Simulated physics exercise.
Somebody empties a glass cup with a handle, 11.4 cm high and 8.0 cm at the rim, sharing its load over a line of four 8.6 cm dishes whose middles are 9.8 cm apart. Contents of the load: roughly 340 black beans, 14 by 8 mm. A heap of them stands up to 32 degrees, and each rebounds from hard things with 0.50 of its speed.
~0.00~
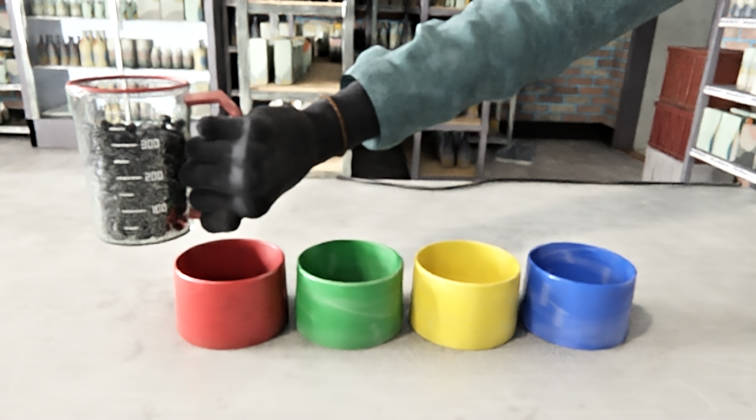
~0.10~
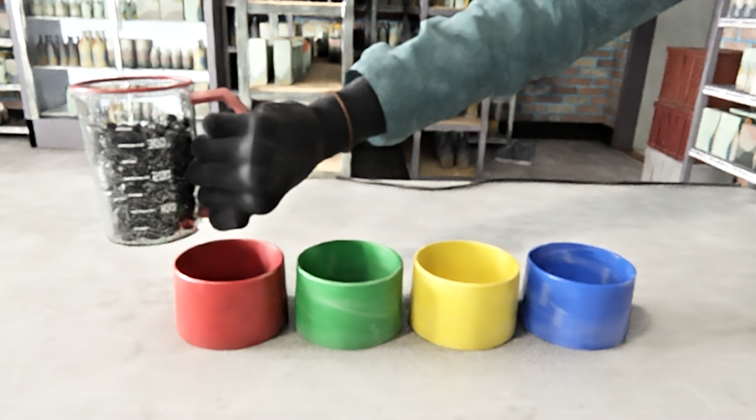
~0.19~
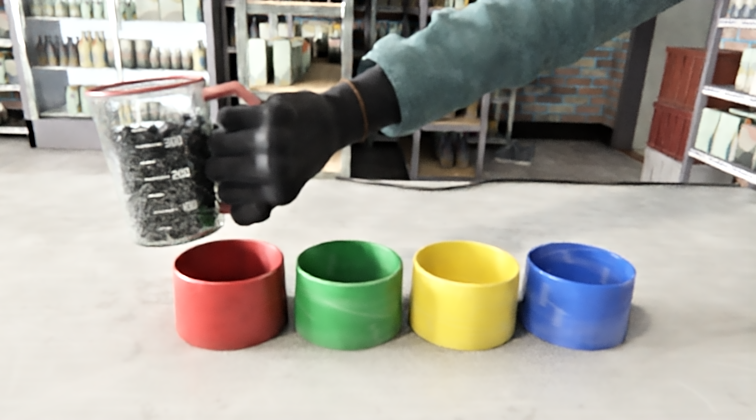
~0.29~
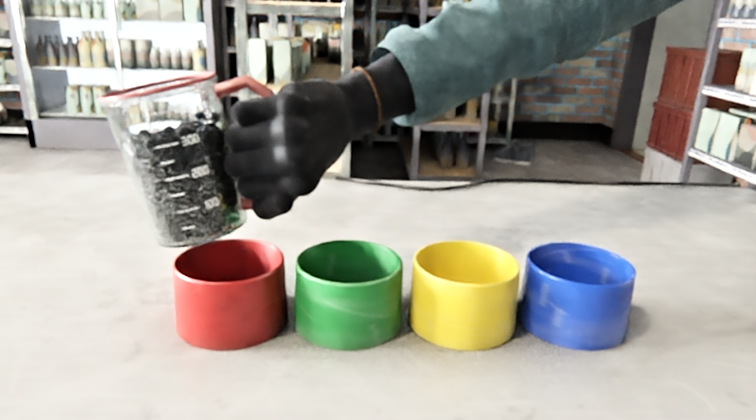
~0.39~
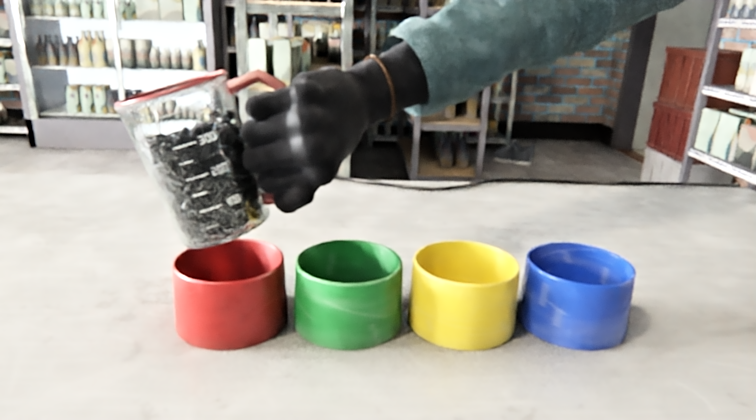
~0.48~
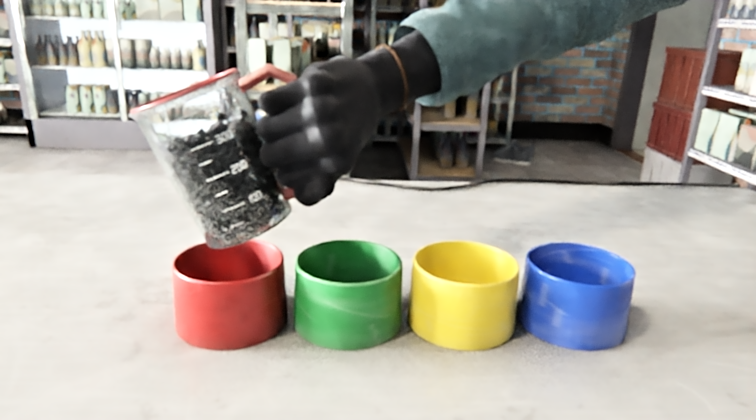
Glass cup of black beans in a gloved hand moving right and tilting left above a row of four coloured dishes.
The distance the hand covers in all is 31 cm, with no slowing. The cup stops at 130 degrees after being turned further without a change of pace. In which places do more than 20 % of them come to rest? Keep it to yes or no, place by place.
Place by place: Red no, blue no, green no, yellow yes, counter no.
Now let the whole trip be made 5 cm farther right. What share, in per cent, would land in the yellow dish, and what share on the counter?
Shares - yellow 40 / counter 40.
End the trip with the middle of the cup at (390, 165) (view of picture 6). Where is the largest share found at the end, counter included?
Most of it ends up at green.
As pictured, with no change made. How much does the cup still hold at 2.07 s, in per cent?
Roughly 85 in a hundred.
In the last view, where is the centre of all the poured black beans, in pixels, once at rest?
Roughly pixel (458, 287).
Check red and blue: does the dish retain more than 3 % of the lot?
So red is a miss and blue is a miss.
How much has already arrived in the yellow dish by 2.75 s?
So far, roughly 90 per cent.
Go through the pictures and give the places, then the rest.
Cup at (139, 159), tilt 0 degrees, lip at (74, 82), moved 0.0 cm; middle of the pieces at (141, 177); red dish at (231, 259); green dish at (350, 260); yellow dish at (467, 262); blue dish at (581, 263), in the first picture.
Cup at (146, 159), tilt 2 degrees, lip at (79, 84), moved 0.6 cm; middle of the pieces at (149, 177), in the second picture.
Cup at (164, 160), tilt 7 degrees, lip at (92, 90), moved 1.9 cm; middle of the pieces at (168, 178), in the third picture.
Cup at (182, 160), tilt 12 degrees, lip at (106, 96), moved 3.3 cm; middle of the pieces at (188, 178), in the fourth picture.
Cup at (201, 160), tilt 17 degrees, lip at (121, 103), moved 4.8 cm; middle of the pieces at (208, 178), in the fifth picture.
Cup at (219, 161), tilt 22 degrees, lip at (136, 110), moved 6.2 cm; middle of the pieces at (227, 178); red dish at (229, 259); green dish at (349, 261); yellow dish at (466, 262); blue dish at (580, 263). The cup turns about 50 degrees a second and travels 15 cm a second, in the sixth picture.
After 1.44 s, tilt 72 degrees; cup holds 100 %.
Then, at 2.07 s, tilt 105 degrees; cup holds 85 %, green 5 %, yellow 5 %.
After 2.75 s, tilt 130 degrees; cup holds 0 %, green 5 %, yellow 90 %.
At rest (3.4 s), red 0 %, blue 0 %, green 5 %, yellow 85 %, counter 5 %.
